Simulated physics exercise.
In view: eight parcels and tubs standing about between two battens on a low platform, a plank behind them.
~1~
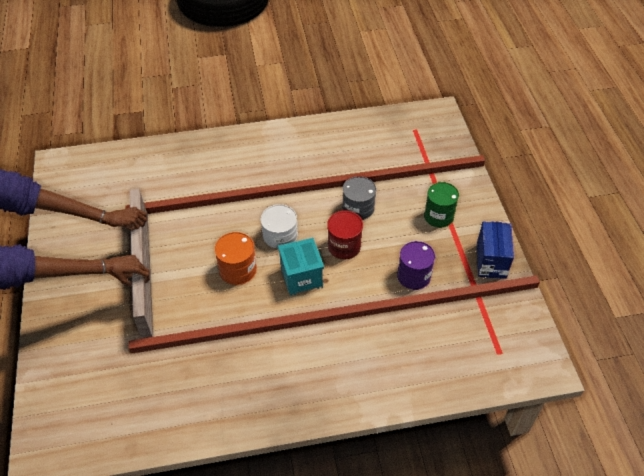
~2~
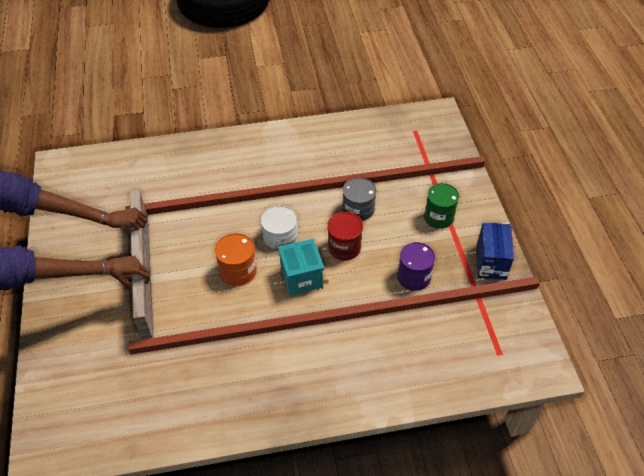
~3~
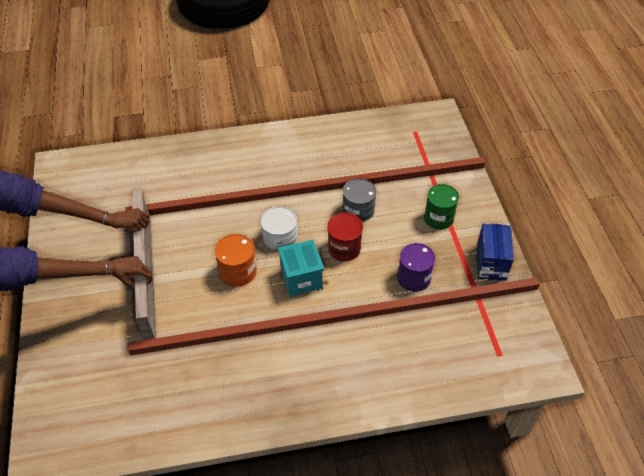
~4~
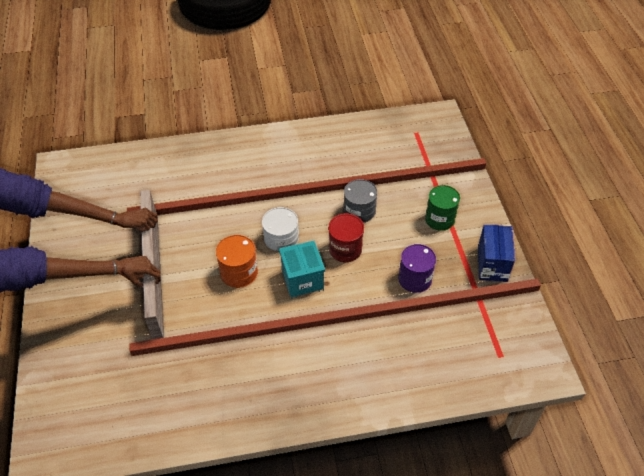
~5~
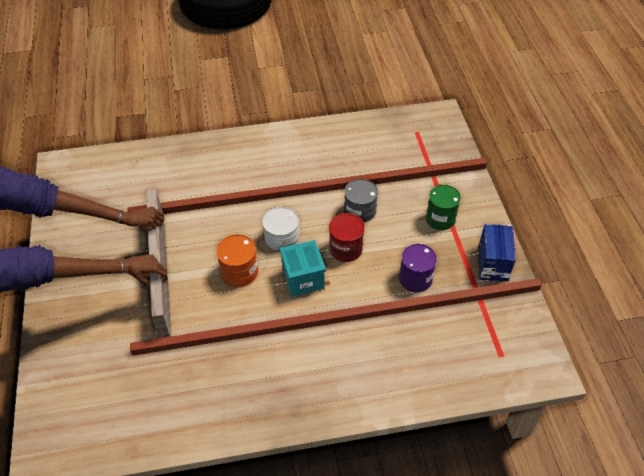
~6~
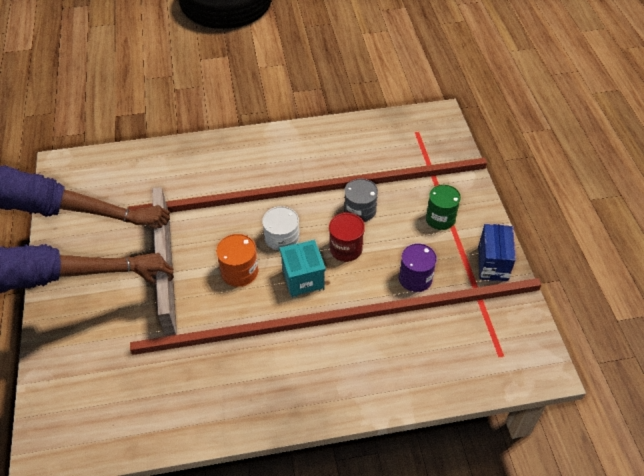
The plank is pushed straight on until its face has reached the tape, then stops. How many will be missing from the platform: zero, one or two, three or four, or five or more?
Here the number that fall off is one or two.
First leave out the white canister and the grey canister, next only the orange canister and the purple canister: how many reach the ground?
It would be 1 and 0.
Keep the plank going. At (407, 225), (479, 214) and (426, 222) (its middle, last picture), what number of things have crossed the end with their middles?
The counts: 0, 4 and 0.
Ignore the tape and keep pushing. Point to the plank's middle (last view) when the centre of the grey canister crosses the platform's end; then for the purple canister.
Its middle is around (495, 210) and around (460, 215).
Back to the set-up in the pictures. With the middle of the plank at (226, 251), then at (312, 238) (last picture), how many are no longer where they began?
First 1, then 4.
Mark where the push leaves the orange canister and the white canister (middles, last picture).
The orange canister at (479, 231), the white canister at (465, 202).
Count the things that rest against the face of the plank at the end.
The number is 4.
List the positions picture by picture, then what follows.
In the first picture, blue parcel (495, 250); green canister (441, 205); purple canister (416, 266); plank (141, 262); tape (452, 228).
In the second picture, green canister (441, 206); grey canister (359, 199).
In the third picture, purple canister (416, 268); red pail (345, 238).
In the fourth picture, blue parcel (496, 253); white canister (281, 229).
In the fifth picture, green canister (443, 208); turquoise tote (303, 269).
In the sixth picture, blue parcel (496, 253); green canister (443, 207); purple canister (417, 268); plank (164, 260); tape (454, 231).
Soon after, none off yet; blue parcel at rest near (496, 253); green canister at rest near (443, 207); purple canister at rest near (417, 268).
After that, none off yet; blue parcel moving near (499, 252); green canister displaced about its own width near (466, 197); purple canister displaced about its own width near (468, 260).
In the end, the number that fall off is one or two; gone, blue parcel.
